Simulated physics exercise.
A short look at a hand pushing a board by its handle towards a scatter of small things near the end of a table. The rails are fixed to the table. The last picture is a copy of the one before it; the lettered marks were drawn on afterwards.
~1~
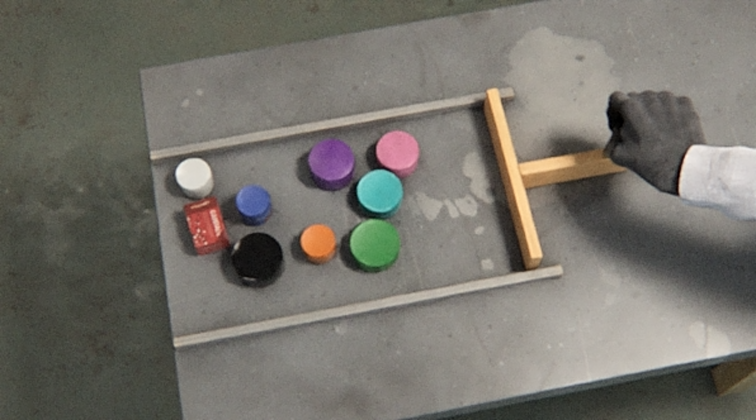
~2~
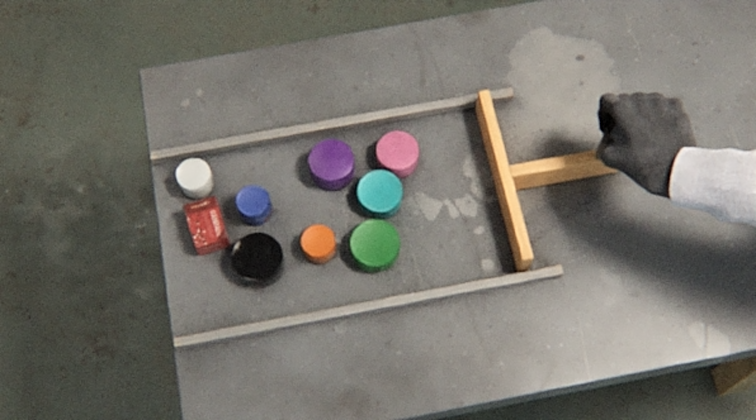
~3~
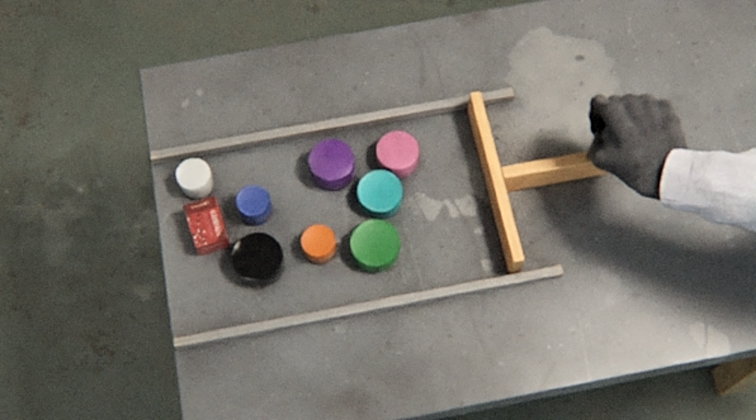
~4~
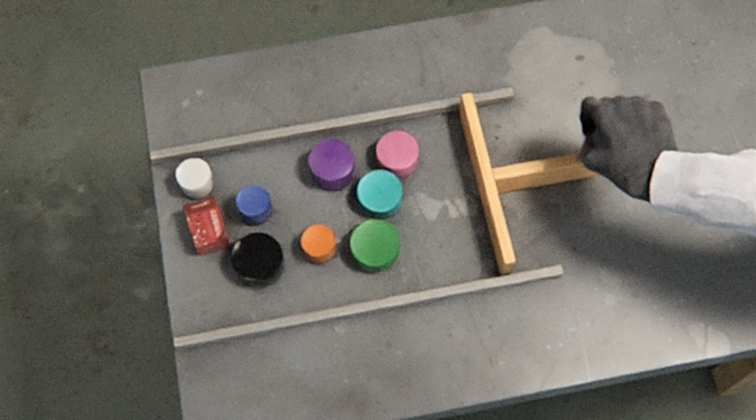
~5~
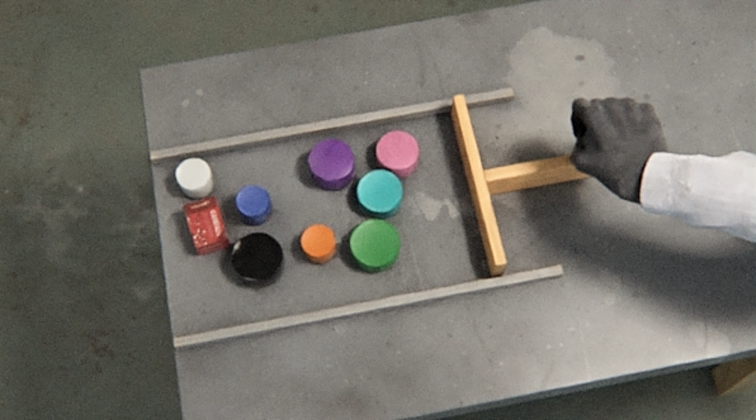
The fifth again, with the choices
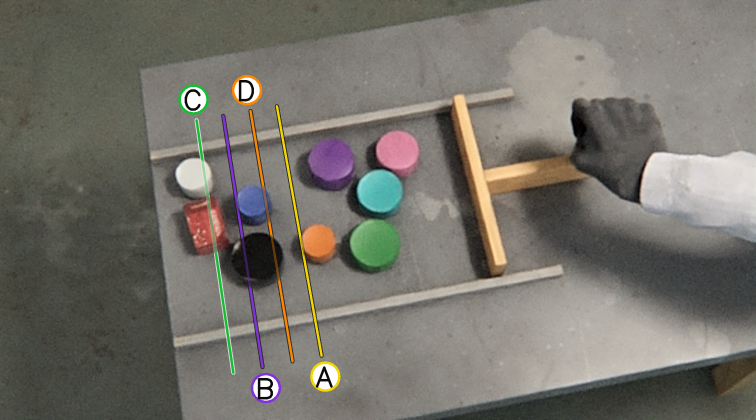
A black-gloved hand in a pale sleeve grips the handle of a wooden T-shaped board on a worn grey table, seen from above. To its left, between two thin rails, sit pink, turquoise, green, purple, orange, blue, black and white round containers and a small red box. The hand slides the board slowly a short way left, while the containers, box and camera stay still.
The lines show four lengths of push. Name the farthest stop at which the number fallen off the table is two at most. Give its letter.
It should halt at B.
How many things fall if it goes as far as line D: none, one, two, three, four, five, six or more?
The count is none.
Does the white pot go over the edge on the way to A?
By then, no.
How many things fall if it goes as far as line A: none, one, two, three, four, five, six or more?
The count is none.
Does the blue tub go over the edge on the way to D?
No.
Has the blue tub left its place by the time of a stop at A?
Yes.
On the marked copy, A at (298, 225); B at (242, 235); C at (214, 240); D at (271, 230).
With B. Early on, board (394, 192); pink pot (357, 158); purple tin (315, 168).
Further on, board (307, 208); red box (202, 227); black pot (234, 273).
At the end, board (242, 220); red box over the edge; white pot over the edge; two fallen.
As for the rest, A is within the limit but short; C drops five; D is within the limit but short.
